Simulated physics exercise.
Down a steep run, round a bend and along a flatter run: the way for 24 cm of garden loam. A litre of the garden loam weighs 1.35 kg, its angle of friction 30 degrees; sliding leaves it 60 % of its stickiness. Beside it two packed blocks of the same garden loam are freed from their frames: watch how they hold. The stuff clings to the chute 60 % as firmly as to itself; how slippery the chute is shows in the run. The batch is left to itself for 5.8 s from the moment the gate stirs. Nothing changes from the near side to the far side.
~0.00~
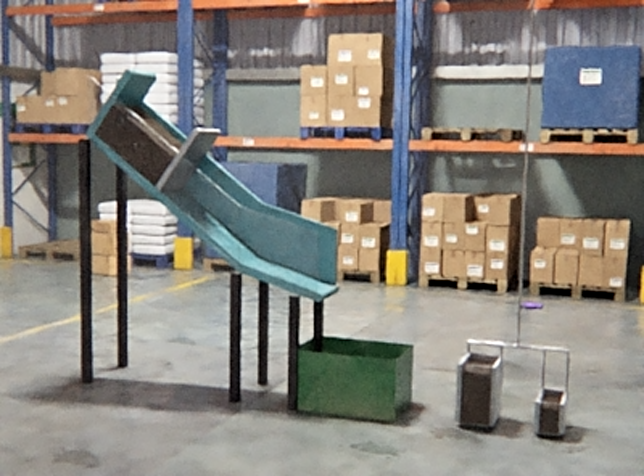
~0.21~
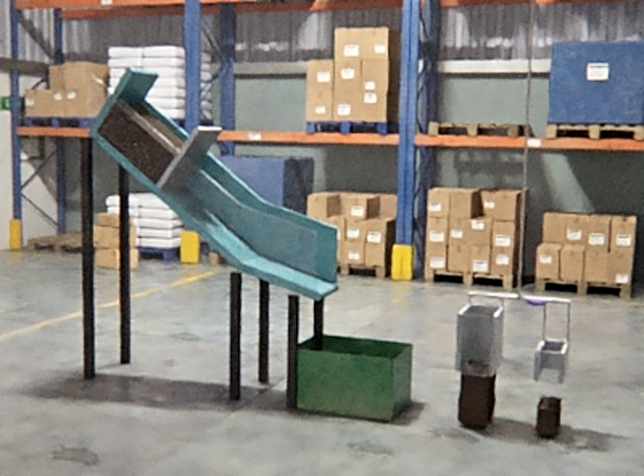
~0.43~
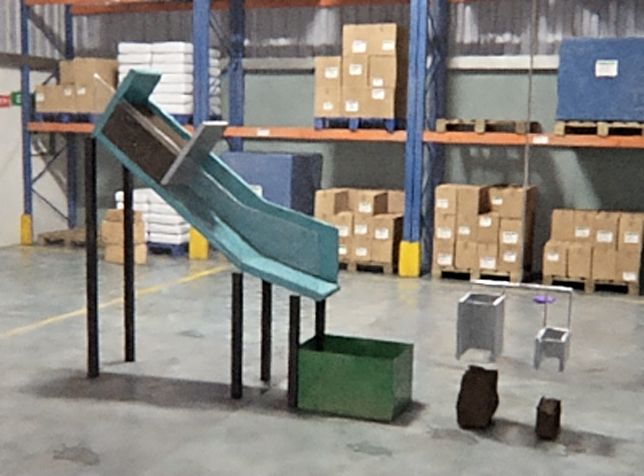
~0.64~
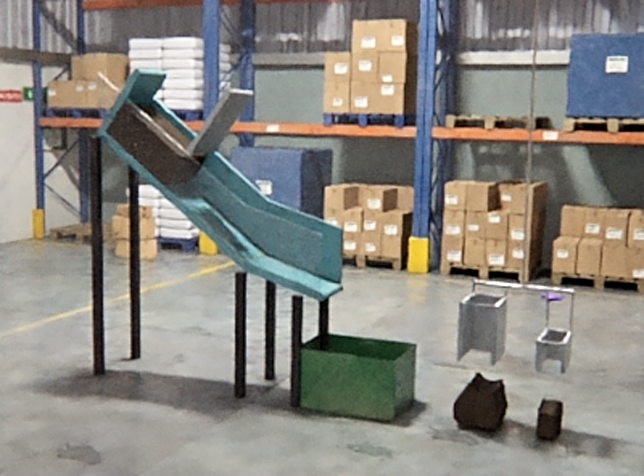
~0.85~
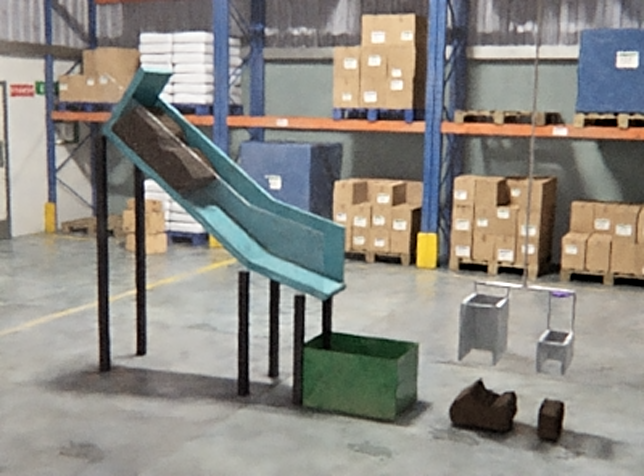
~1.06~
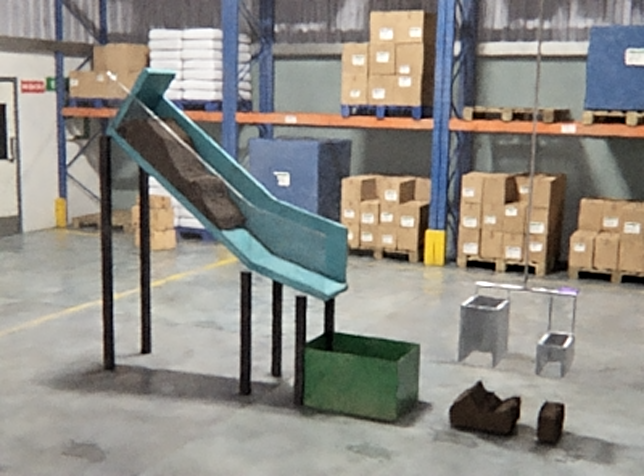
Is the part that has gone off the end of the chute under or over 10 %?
Expect under 10 %.
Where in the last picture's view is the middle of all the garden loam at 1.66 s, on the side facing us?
Around (202, 204).
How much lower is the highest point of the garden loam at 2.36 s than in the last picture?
About 4.5 cm.
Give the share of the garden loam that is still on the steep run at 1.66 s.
Near 85 %.
By 1.66 s, 83 % is on the steep run, 17 % on the flatter one and 0 % past the end.
By 2.36 s, 59 % is on the steep run, 41 % on the flatter one and 0 % past the end.
By 3.07 s, 59 % is on the steep run, 41 % on the flatter one and 1 % past the end.
By 3.77 s, 59 % is on the steep run, 41 % on the flatter one and 1 % past the end.
By 6.19 s, at the end, 59 % is on the steep run, 41 % on the flatter one and 1 % past the end.
